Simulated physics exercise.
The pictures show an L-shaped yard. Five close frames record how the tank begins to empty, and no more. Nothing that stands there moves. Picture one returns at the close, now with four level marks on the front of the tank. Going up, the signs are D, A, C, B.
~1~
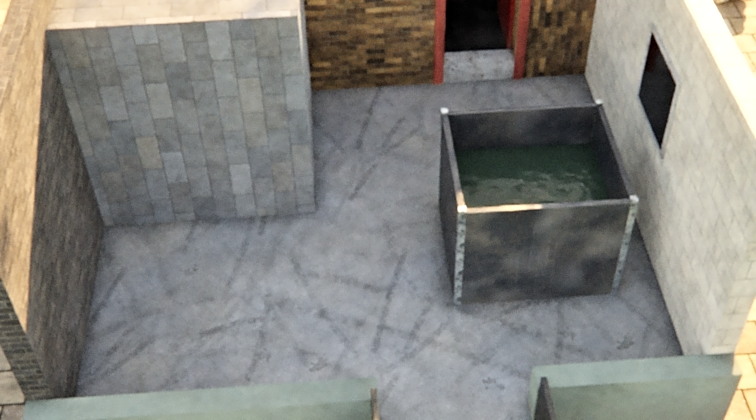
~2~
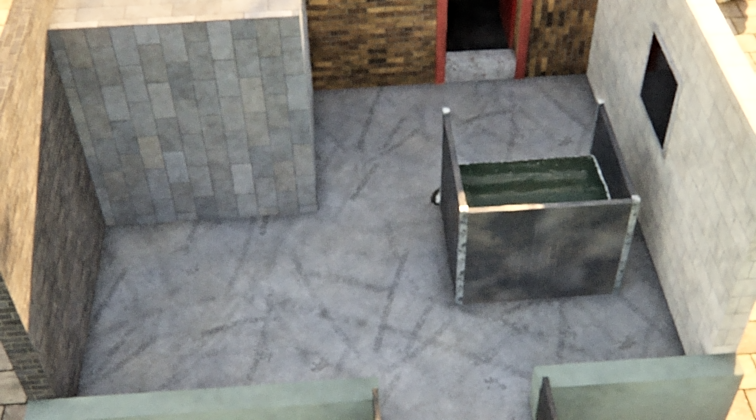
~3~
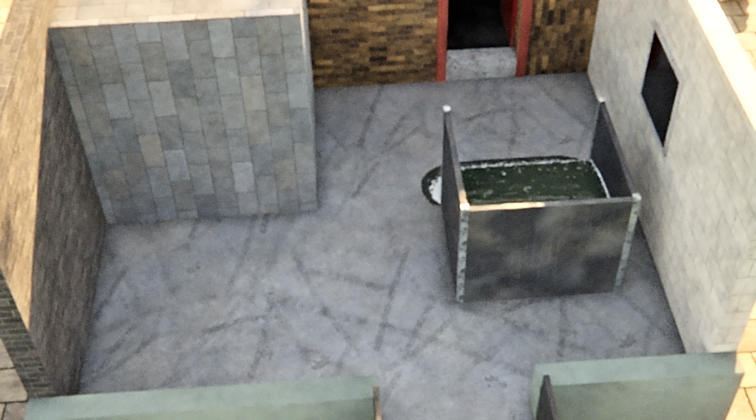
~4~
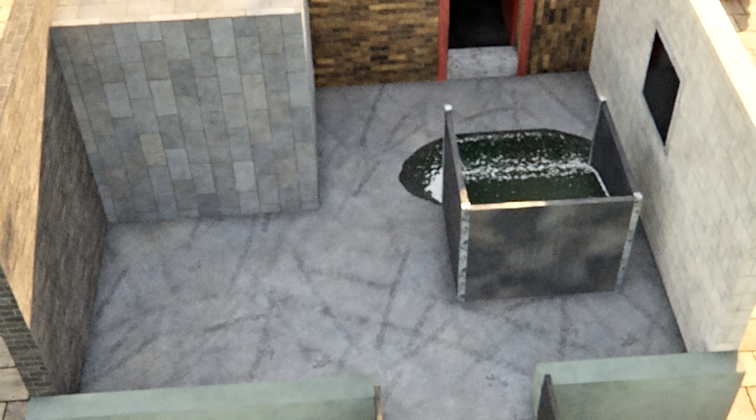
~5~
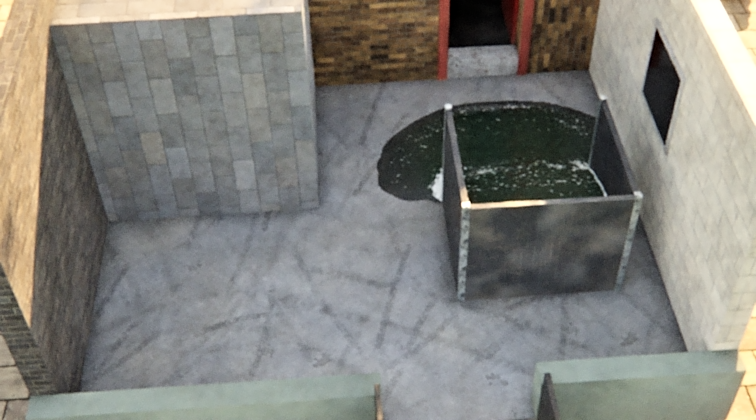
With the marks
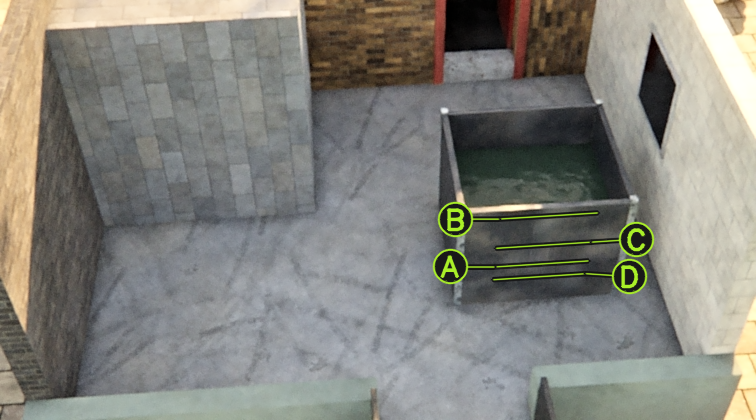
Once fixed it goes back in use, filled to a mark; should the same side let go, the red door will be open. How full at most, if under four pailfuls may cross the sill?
Take A.
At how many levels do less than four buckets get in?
Two.
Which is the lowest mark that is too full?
Mark C.
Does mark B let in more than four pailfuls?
Yes.
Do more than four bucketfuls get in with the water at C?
Yes, it does.
On the marked copy, A at (541, 263); B at (548, 216); C at (544, 245); D at (539, 276); from the bottom up D, A, C, B.
For mark A, a splash gets over, under a bucket.
For mark B, dozens of bucketfuls pour in.
For mark C, about 10 bucketfuls get in.
For mark D, nothing gets over.
